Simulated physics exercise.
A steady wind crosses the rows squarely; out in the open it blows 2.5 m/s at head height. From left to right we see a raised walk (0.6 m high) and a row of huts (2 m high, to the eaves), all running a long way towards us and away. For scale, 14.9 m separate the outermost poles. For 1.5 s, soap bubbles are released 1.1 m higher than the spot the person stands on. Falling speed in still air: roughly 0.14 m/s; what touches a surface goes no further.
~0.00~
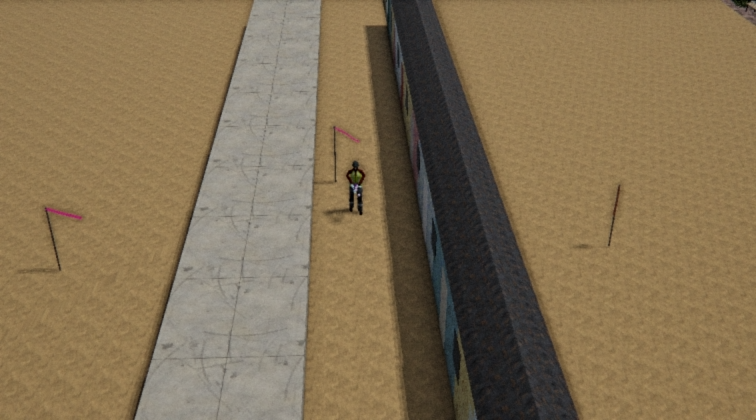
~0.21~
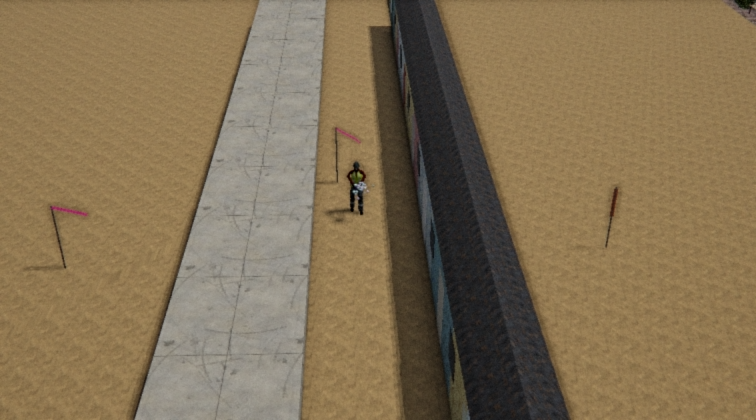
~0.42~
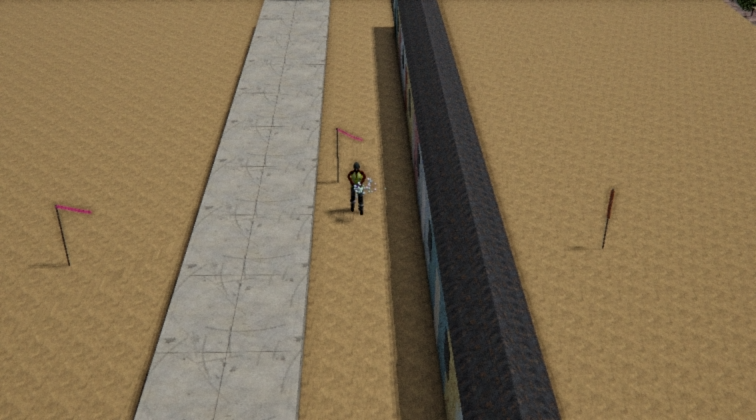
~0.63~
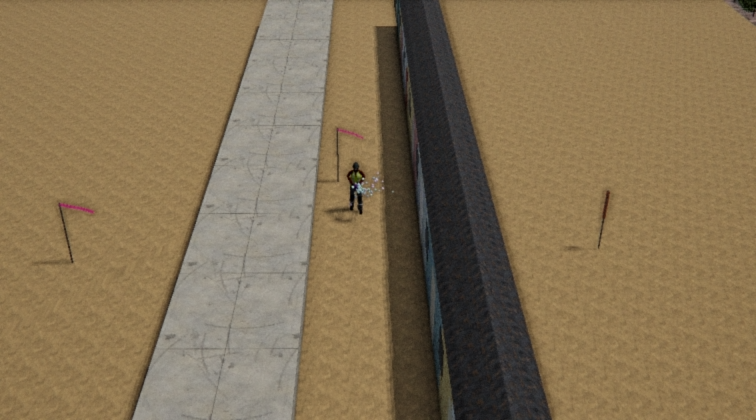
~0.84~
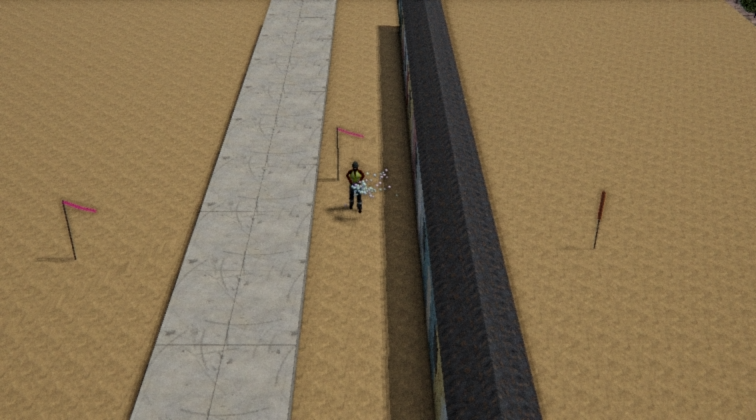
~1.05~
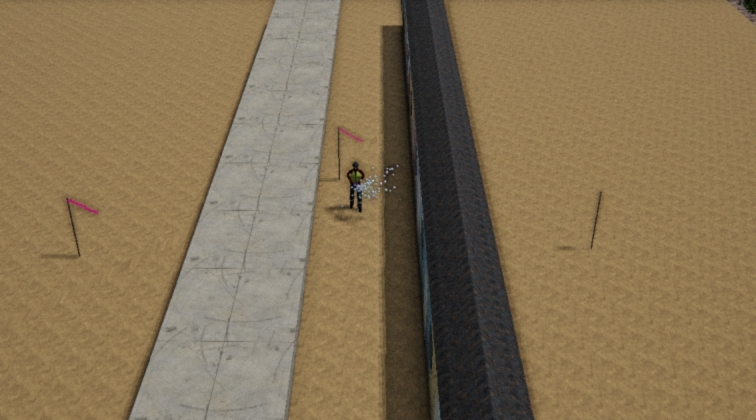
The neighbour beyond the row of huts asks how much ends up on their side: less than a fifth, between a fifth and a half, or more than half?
Beyond the row of huts at the end: From a fifth to a half.
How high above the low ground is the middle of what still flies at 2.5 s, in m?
About 1.2 m.
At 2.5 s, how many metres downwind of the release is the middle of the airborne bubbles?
Roughly 1.0 m.
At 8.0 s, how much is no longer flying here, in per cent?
Near 45 %.
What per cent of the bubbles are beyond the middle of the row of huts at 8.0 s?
About 35 %.
After 2.5 s, 97 % is in the air or yet to come; 4 % is beyond the row of huts; the middle of what still flies is 1.2 m above the low ground, near (390, 186).
After 4.0 s, 87 % is in the air or yet to come; 23 % is beyond the row of huts; the middle of what still flies is 1.1 m above the low ground, near (406, 188).
After 8.0 s, 54 % is in the air or yet to come; 36 % is beyond the row of huts; the middle of what still flies is 2.5 m above the low ground, near (621, 146).
After 20.0 s, 17 % is in the air or yet to come; 39 % is beyond the row of huts.
After 45.0 s, 3 % is in the air or yet to come; 39 % is beyond the row of huts.
